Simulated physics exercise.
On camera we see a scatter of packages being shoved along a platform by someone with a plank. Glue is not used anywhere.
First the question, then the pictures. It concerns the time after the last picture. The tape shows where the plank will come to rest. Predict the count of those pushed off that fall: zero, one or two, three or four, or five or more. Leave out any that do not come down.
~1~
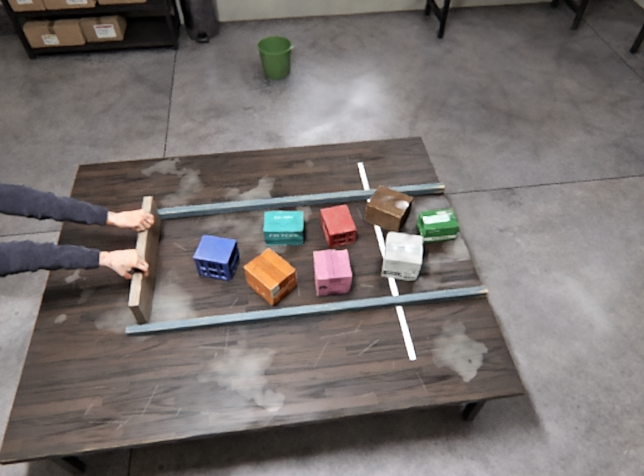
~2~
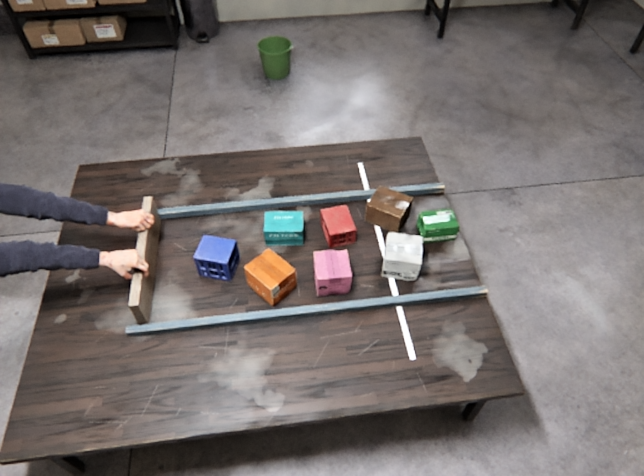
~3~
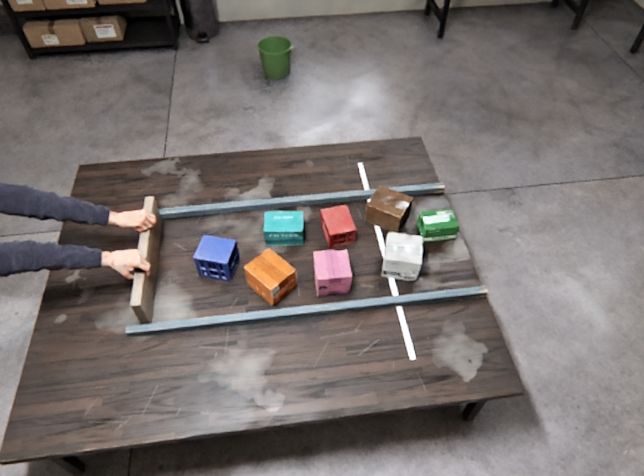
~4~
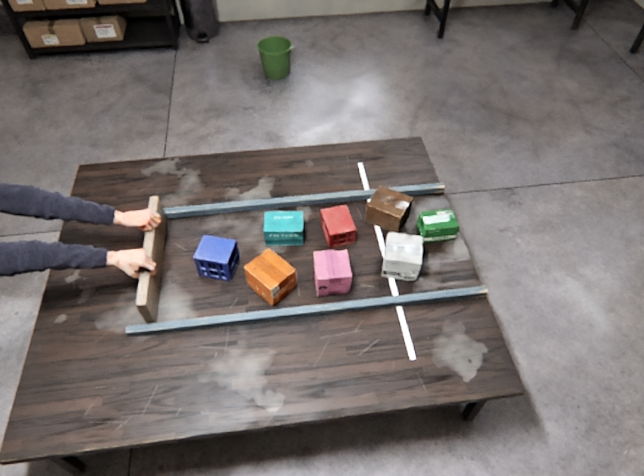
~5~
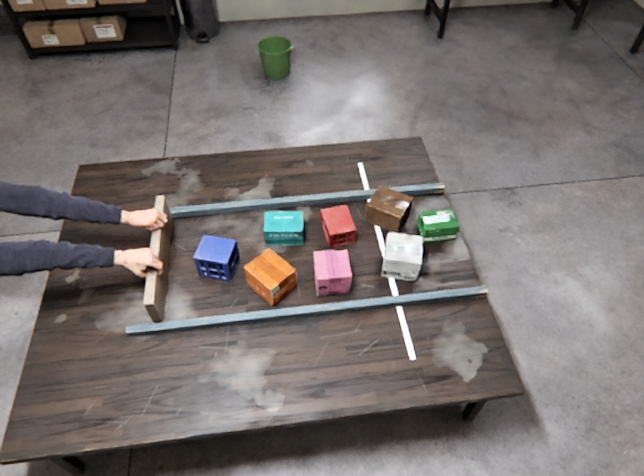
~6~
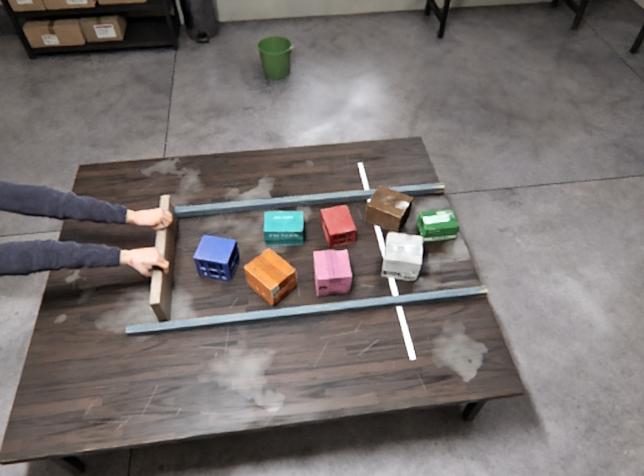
The push is going to send one or two over the edge.
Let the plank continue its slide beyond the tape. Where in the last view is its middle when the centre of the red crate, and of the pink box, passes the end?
The middle is at (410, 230) when it's the red crate, and at (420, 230) when it's the pink box.
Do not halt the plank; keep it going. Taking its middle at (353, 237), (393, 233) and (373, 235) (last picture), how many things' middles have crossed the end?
Middles past end - pos 1: 0, pos 2: 3, pos 3: 1.
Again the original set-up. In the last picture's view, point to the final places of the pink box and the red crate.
Approximately (440, 262) for one, approximately (428, 218) for the other.
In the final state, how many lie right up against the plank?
The count comes out at 3.
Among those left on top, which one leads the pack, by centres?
That's the white parcel.
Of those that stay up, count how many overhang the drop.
I'd put it at 1.
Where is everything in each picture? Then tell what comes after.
In the first picture, green parcel (437, 226); brown box (389, 209); white parcel (402, 257); plank (146, 258); tape (382, 245).
In the second picture, brown box (389, 209); plank (146, 258).
In the third picture, white parcel (402, 257); turquoise box (284, 228).
In the fourth picture, green parcel (437, 226); blue crate (218, 258).
In the fifth picture, brown box (389, 209); orange parcel (271, 277).
In the sixth picture, green parcel (437, 226); brown box (389, 209); white parcel (402, 257); plank (165, 256); tape (382, 245).
Soon after, none off yet; green parcel at rest near (437, 226); brown box at rest near (389, 209); white parcel at rest near (402, 257).
In the end, the number that fall off is one or two; gone, brown box and green parcel.
